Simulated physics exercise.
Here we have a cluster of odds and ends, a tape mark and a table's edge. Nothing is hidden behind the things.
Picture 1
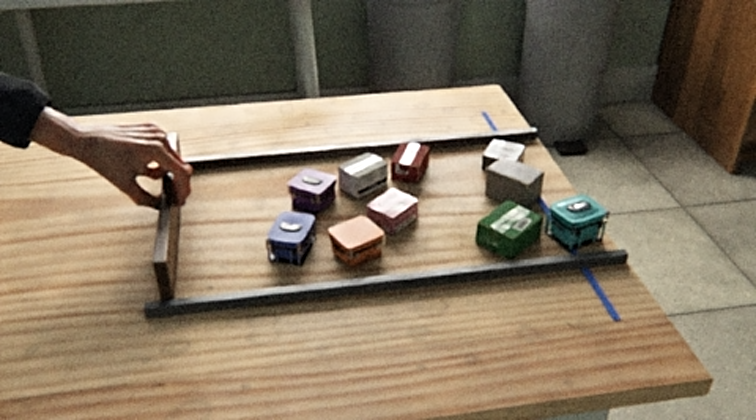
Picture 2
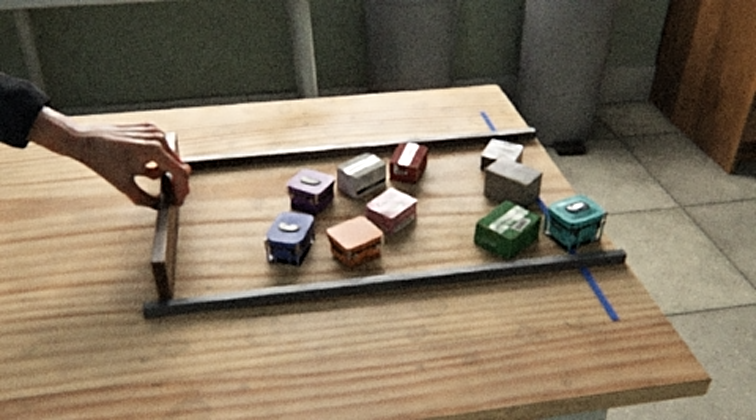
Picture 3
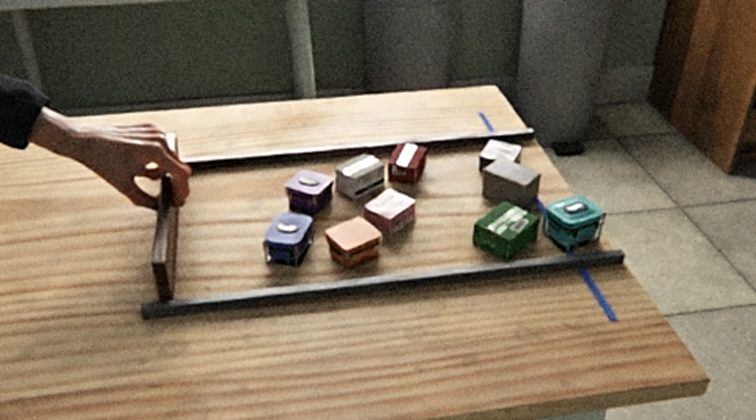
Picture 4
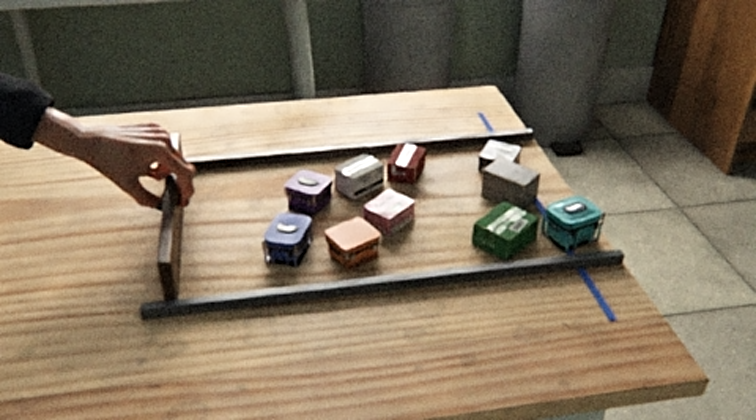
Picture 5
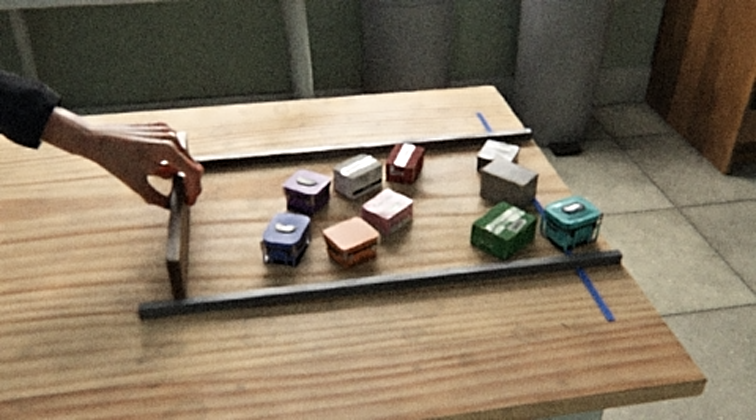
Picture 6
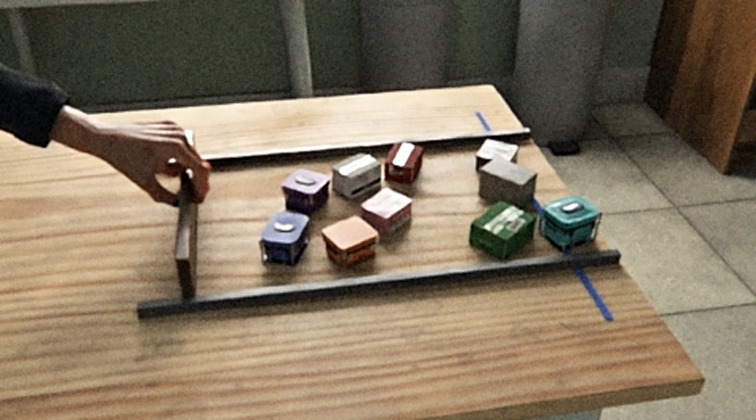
To begin with, a hand holds a small upright board at the left of a wooden table, between two dark rails, with ten small colourful boxes scattered to its right. Then the hand slides the board slightly rightward, still short of the boxes, which keep their places near the blue tape.
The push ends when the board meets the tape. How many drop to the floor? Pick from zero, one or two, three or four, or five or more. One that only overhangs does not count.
The number that fall off is five or more.
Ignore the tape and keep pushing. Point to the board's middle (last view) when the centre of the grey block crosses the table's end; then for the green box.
For the grey block at (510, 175), for the green box at (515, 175).
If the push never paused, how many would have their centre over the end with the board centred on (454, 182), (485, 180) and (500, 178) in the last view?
It would be 0, 1 and 2.
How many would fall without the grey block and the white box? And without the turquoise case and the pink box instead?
First 3, then 3.
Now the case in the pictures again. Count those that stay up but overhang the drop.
Overhanging: 1.
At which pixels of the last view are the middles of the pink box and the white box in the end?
The pink box at (557, 187), the white box at (521, 147).
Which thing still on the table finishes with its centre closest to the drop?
It is the pink box.
Soon after, none off yet; turquoise case at rest near (569, 222); black box at rest near (497, 158); grey block at rest near (507, 184).
Then, none off yet; turquoise case tipped a little near (618, 221); black box moved about its own width near (539, 155); grey block moved about its own width near (549, 174).
At rest, the number that fall off is five or more; fallen, red box, green box, grey block, black box and turquoise case.
